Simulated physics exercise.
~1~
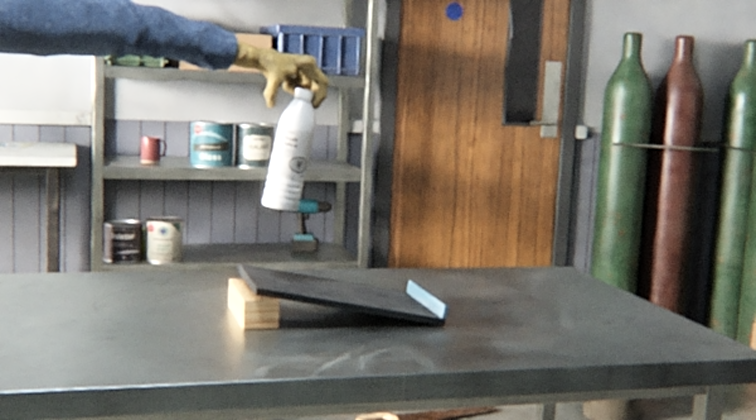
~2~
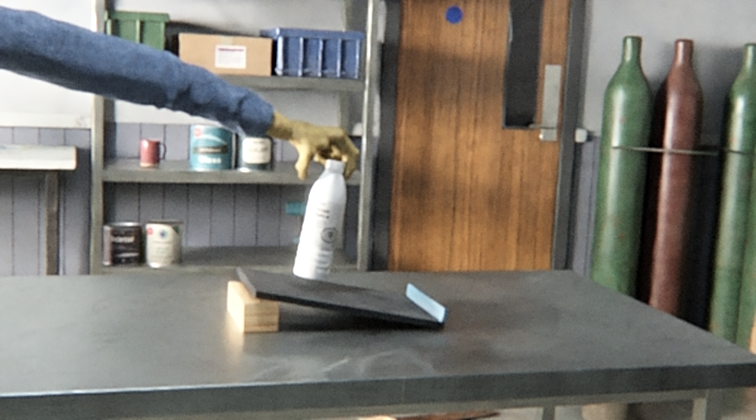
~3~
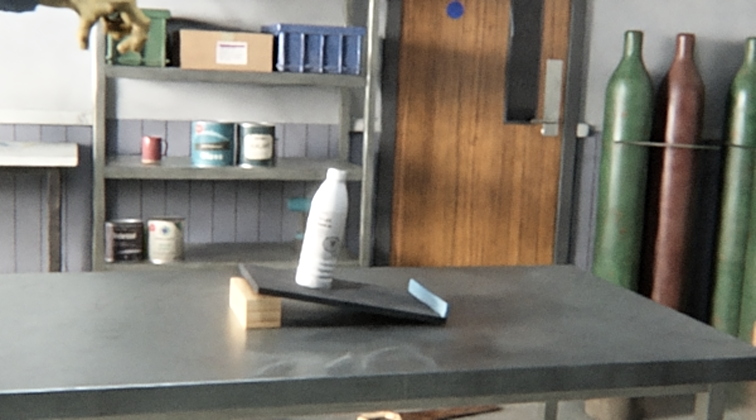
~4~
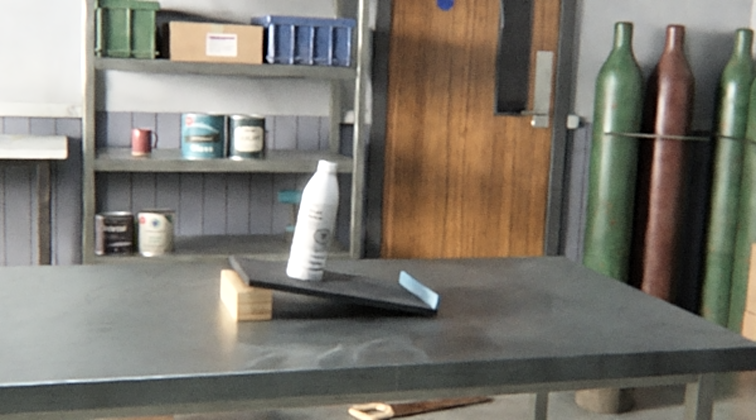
At first, a gloved hand at the end of a blue sleeve holds a white bottle above a dark board, which slopes down to the right on a workbench, propped on a wooden block. The hand moves the bottle to the right and lowers it onto the upper part of the slope, where it stands leaning slightly. Then the fingers let go, and the hand draws back toward the upper left. The bottle stays put on the board without sliding or tipping. The view sways a little, and at the end the bottle still rests in the same place, with the hand gone.
